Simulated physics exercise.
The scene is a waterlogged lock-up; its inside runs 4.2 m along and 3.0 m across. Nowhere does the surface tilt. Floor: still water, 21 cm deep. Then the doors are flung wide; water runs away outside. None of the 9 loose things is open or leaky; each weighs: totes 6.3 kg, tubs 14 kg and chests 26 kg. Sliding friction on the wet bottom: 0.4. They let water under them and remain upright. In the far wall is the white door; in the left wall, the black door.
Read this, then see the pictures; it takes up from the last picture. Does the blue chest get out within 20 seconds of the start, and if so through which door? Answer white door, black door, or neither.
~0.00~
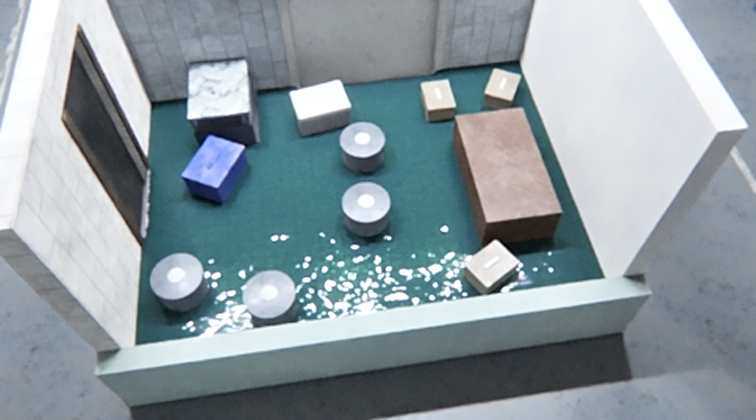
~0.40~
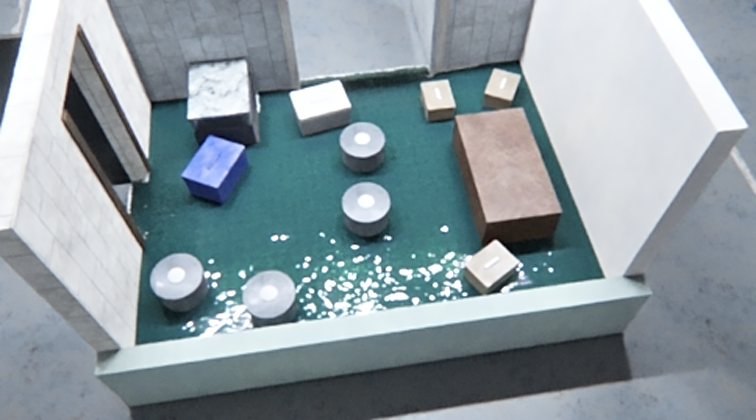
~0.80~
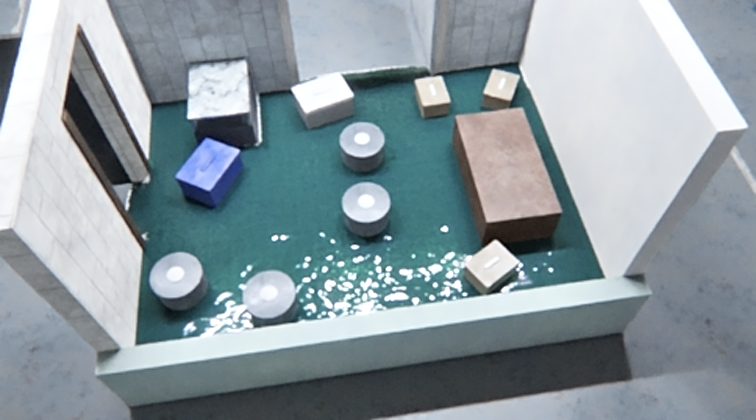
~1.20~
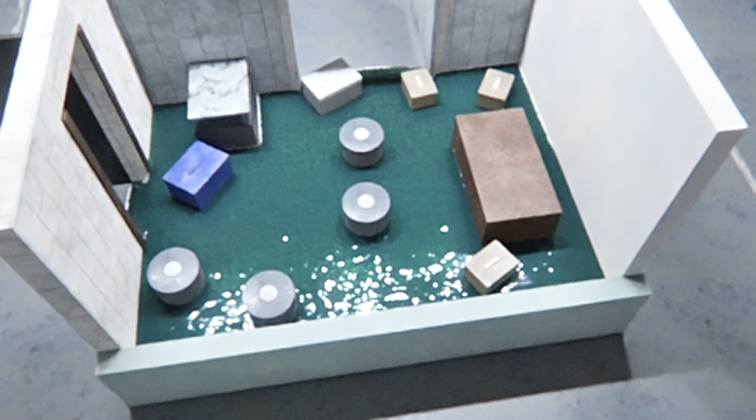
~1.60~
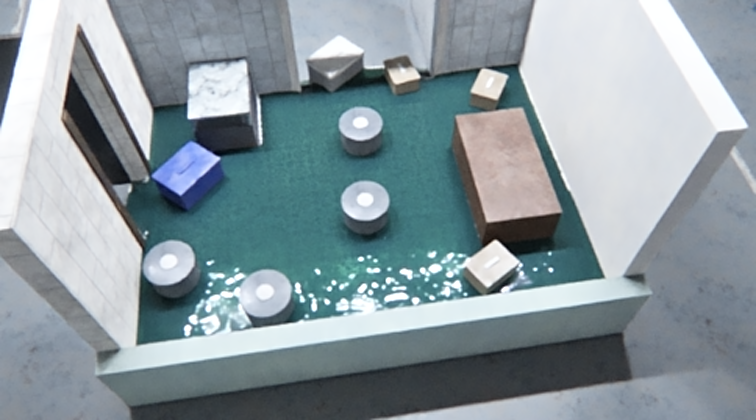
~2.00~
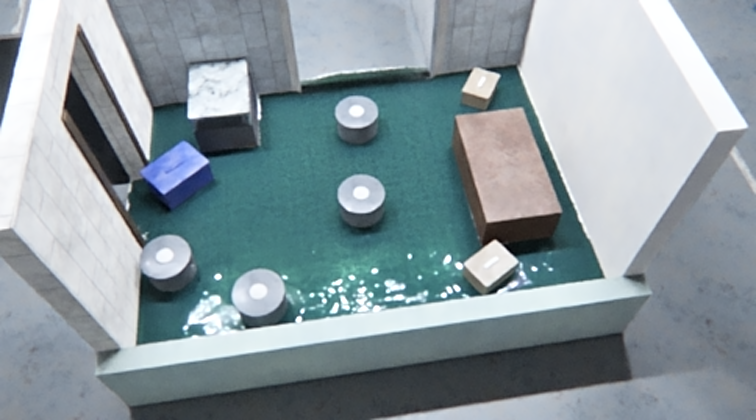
For the blue chest, black door.
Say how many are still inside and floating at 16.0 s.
The number is 0.
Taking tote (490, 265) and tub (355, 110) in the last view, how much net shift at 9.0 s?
The first is 100 cm off, the second is gone out.
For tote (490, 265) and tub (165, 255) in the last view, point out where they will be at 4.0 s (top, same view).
Approx. (435, 228); approx. (121, 202).
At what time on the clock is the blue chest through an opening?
Somewhere near 3.0 s.
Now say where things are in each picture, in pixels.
The first frame shows the blue chest at (213, 161) floats; about 2330 L in view; 0 of 9 have shifted.
The second frame shows the blue chest at (213, 161) floats; 21 cm deep round most things; 0 of 9 have shifted.
The third frame shows the blue chest at (208, 164) floats, 6 cm from its start; about 2190 L in view; 3 of 9 have shifted.
The fourth frame shows the blue chest at (196, 167), afloat, 18 cm from its start; 19 cm deep round most things; 6 of 9 have shifted.
The fifth frame shows the blue chest at (186, 167) floats, 28 cm from its start; about 2000 L in view; 6 of 9 have shifted.
The sixth frame shows the blue chest at (174, 167) floats, 39 cm from its start; 16 cm deep round most things; 8 of 9 have shifted.
After 4.0 s the blue chest has gone out by the black door; 4 of 9 are out; 4 afloat.
After 9.0 s the blue chest has gone out by the black door; 7 of 9 are out; 1 afloat.
After 16.0 s the blue chest has gone out by the black door; 7 of 9 are out; 0 afloat.
After 20.0 s the blue chest has gone out by the black door; 7 of 9 are out; 0 afloat.
